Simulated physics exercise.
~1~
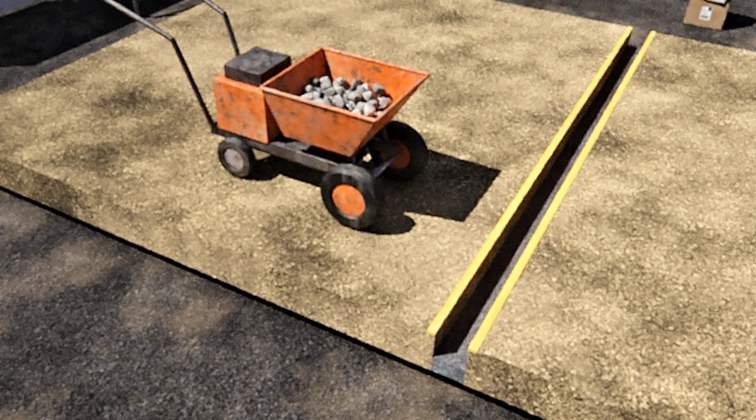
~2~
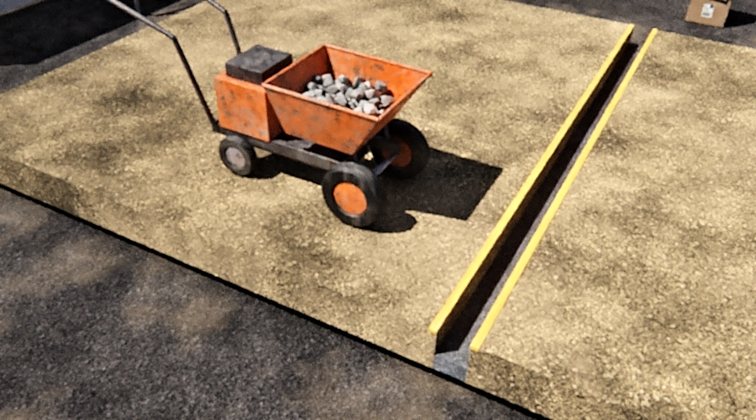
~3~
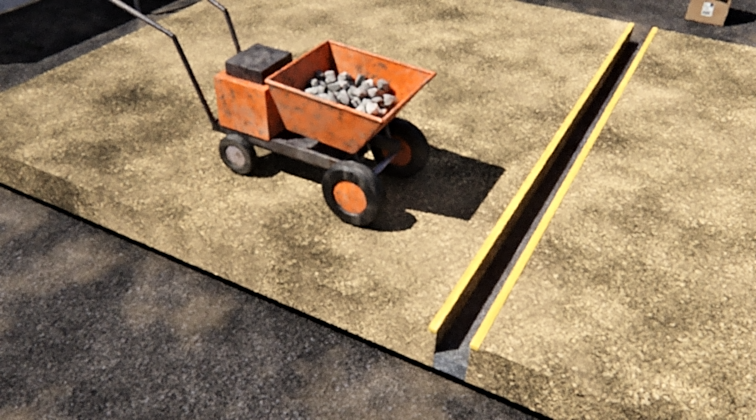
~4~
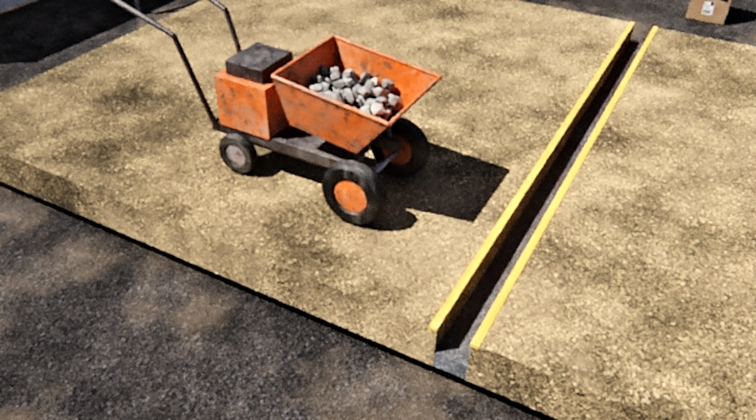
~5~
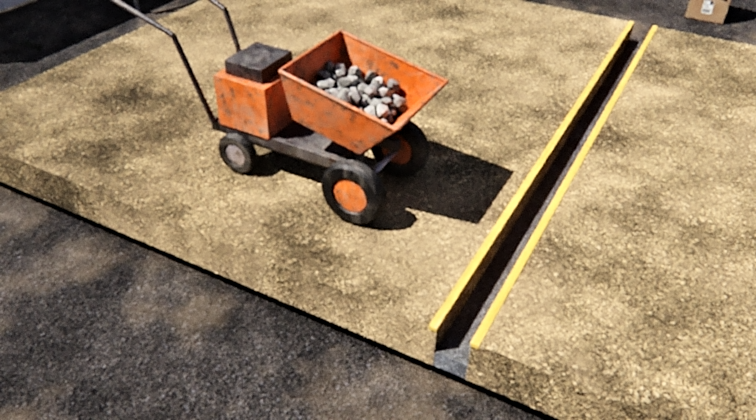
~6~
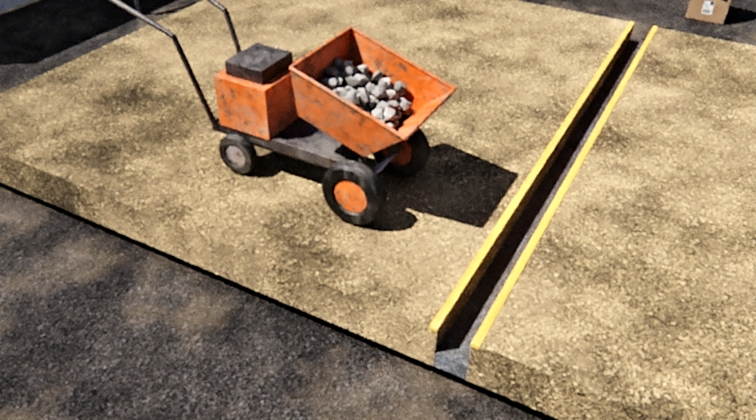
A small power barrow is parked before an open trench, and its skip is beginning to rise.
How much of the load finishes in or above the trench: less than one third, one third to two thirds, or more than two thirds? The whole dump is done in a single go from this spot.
One third to two thirds.
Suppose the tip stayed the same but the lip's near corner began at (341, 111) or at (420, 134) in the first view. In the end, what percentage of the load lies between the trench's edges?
Roughly 10 per cent at the first spot and 70 per cent at the second.
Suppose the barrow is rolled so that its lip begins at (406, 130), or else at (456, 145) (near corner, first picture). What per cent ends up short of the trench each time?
You'd get 10 in a hundred the first time and 0 in a hundred the second.
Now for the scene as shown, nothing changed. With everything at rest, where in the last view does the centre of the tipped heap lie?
Close to (502, 241) in the last view.
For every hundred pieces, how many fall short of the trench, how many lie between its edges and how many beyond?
Short 40 %, between 40 %, beyond 0 %.
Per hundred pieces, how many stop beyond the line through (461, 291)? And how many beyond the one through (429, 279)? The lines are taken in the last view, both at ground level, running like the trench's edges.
The first comes to 40 per cent, the second to 70 per cent.
Soon after the last picture, skip tipped steeply; all in the skip.
A little later, skip tipped right over; nearly all in the skip; a stray few short of the trench; a stray few in or heaped over the trench.
Later still, skip tipped right over; about a third in the skip; about a third short of the trench; about a quarter in or heaped over the trench.
By the end, skip tipped right over; about a quarter in the skip; about a third short of the trench; about a third in or heaped over the trench; none beyond it.
